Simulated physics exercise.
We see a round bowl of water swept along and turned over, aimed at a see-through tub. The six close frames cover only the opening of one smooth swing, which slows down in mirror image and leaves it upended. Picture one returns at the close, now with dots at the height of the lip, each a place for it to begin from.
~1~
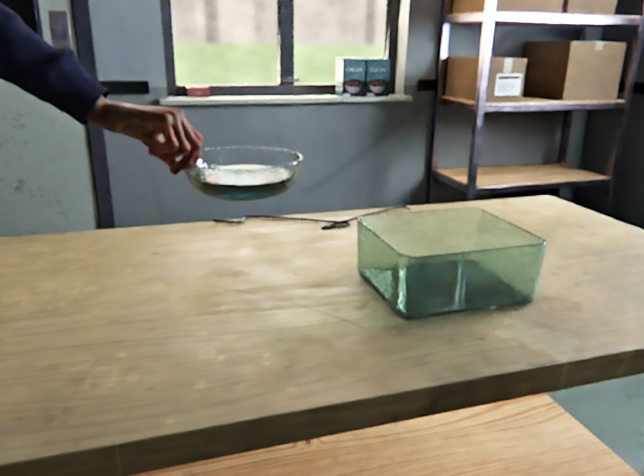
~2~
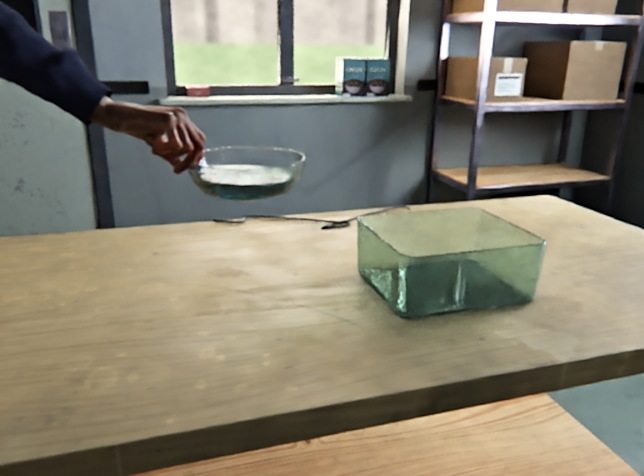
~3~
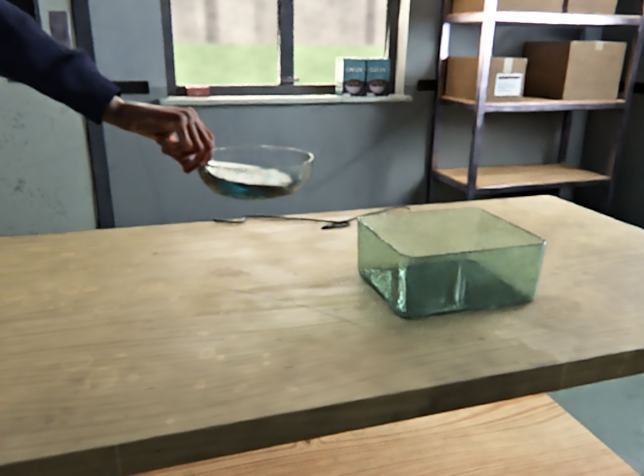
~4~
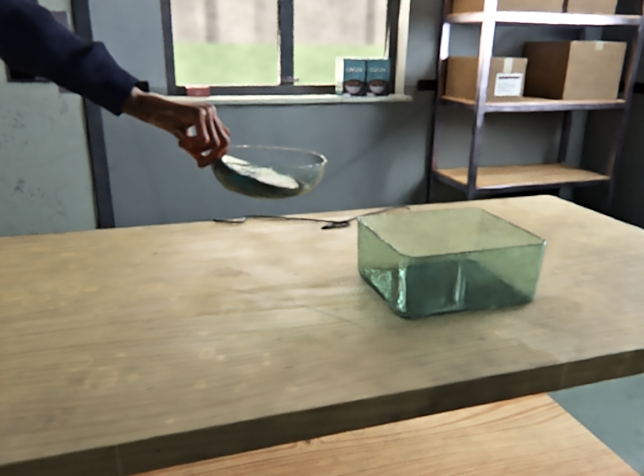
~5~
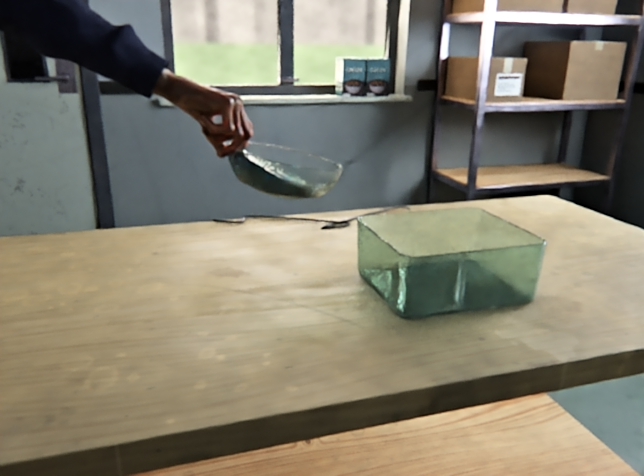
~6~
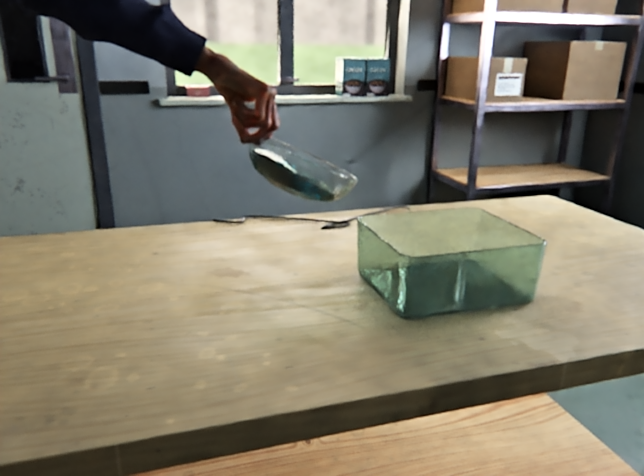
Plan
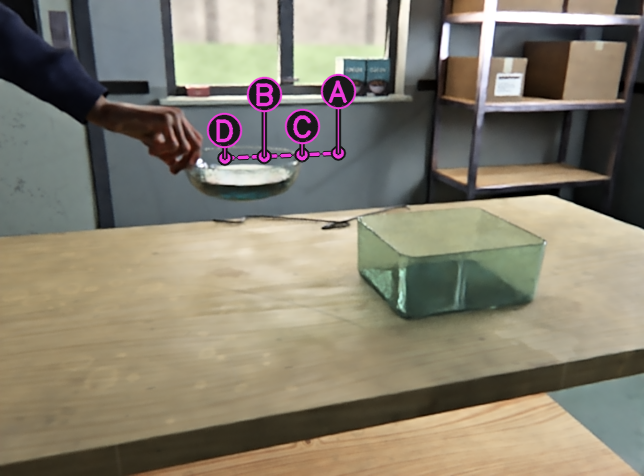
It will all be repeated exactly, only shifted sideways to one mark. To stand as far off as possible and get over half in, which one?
B will do.
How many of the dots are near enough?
Three.
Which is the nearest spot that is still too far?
D it is.
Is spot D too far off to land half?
Yes, that goes wrong.
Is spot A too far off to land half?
No, not at all.
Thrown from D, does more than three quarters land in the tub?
No.
In magenta, A at (338, 153); B at (264, 156); C at (302, 154); D at (224, 158).
For spot A, about 93 % lands in the tub, 6 % falls short.
For spot B, about 69 % lands in the tub, 24 % falls short and 7 % goes beside or beyond.
For spot C, about 85 % lands in the tub, 9 % falls short and 7 % goes beside or beyond.
For spot D, about 25 % lands in the tub, 71 % falls short and 4 % goes beside or beyond.
